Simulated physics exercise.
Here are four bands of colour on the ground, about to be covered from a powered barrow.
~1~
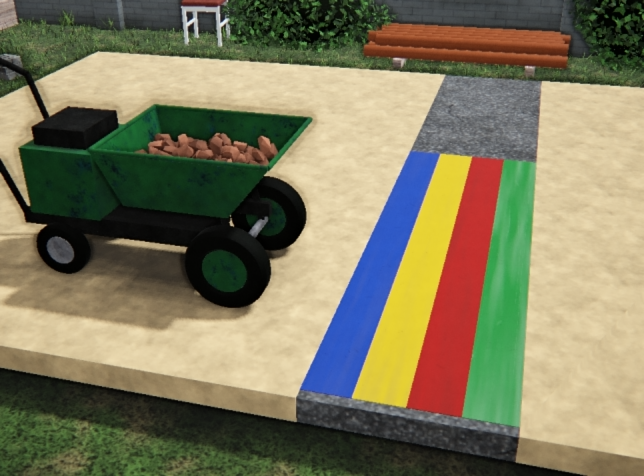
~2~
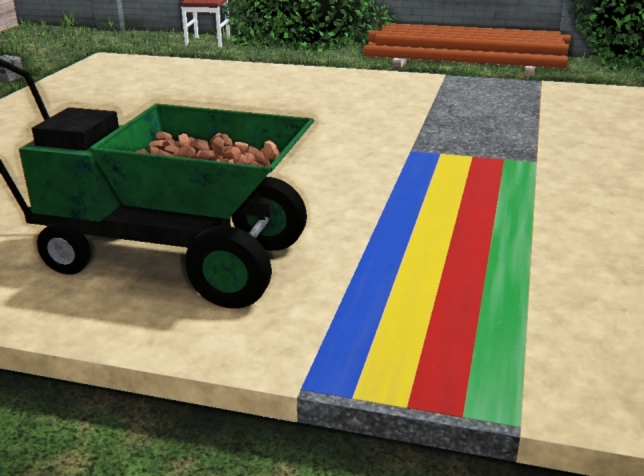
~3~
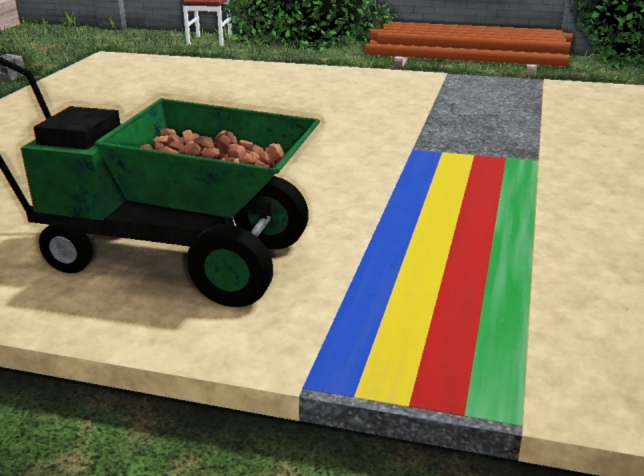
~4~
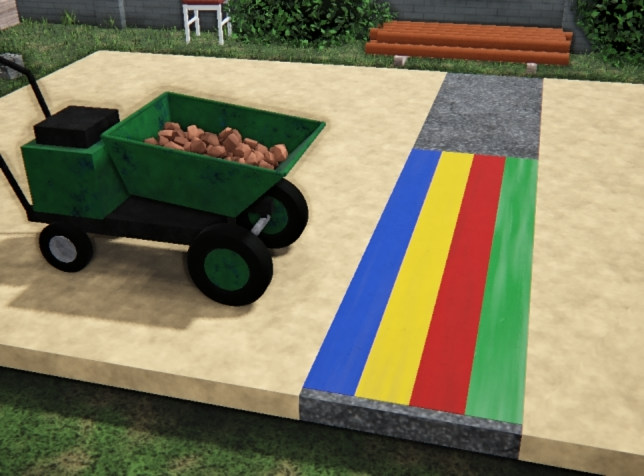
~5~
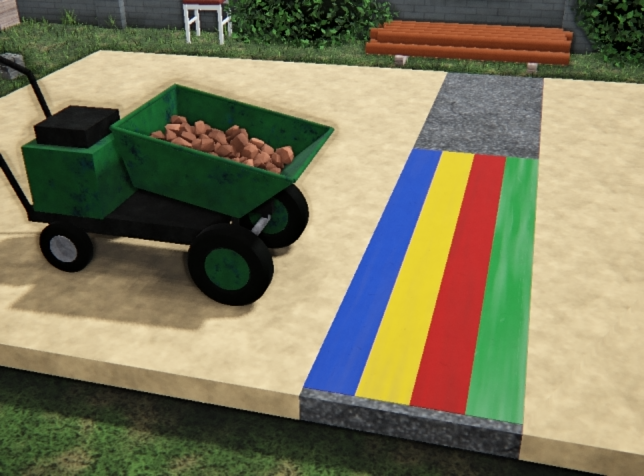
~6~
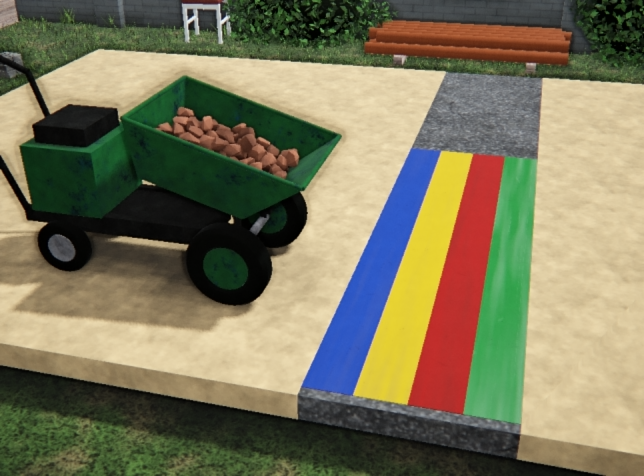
Green powered barrow standing on a sandy slab beside blue, yellow, red and green stripes, its rubble-filled skip gradually tilting rightward.
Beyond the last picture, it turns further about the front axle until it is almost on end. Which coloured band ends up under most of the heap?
The yellow one.
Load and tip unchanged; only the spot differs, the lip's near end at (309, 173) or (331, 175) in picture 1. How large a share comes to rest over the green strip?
10 and 20 percent, in that order.
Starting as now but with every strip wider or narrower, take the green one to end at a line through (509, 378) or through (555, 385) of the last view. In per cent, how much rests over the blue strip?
I'd put it at some 10 % for the first and some 20 % for the second.
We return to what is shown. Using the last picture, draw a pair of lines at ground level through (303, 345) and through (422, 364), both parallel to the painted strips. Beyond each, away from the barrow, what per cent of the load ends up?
In order: 70 per cent, then 10 per cent.
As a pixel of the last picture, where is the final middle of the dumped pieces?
The centre comes to rest near (411, 287).
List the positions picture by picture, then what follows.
The first frame shows lip of the skip at (268, 169), level; top of the load at (181, 157), lumps of rubble; blue strip at (343, 350); yellow strip at (393, 358); red strip at (444, 366); green strip at (496, 374).
The second frame shows lip of the skip at (270, 170), level; top of the load at (182, 157).
The third frame shows lip of the skip at (276, 171), tipped barely; top of the load at (191, 149).
The fourth frame shows lip of the skip at (284, 175), tipped a little; top of the load at (196, 146).
The fifth frame shows lip of the skip at (293, 181), tipped a little; top of the load at (189, 140).
The sixth frame shows lip of the skip at (302, 189), tipped clearly; top of the load at (185, 147); blue strip at (345, 347); yellow strip at (394, 355); red strip at (445, 363); green strip at (497, 371).
Soon, skip tipped steeply; all in the skip.
A while on, skip tipped right over; about two thirds in the skip; a small part over the blue strip; about a quarter over the yellow strip.
Towards the end, skip tipped right over; about a third in the skip; about a quarter over the blue strip; about a third over the yellow strip; a small part over the red strip; a stray few over the green strip; a stray few off the paint.
Finally, skip tipped right over; about a third in the skip; about a quarter over the blue strip; about a third over the yellow strip; a small part over the red strip; a stray few over the green strip; a stray few off the paint.
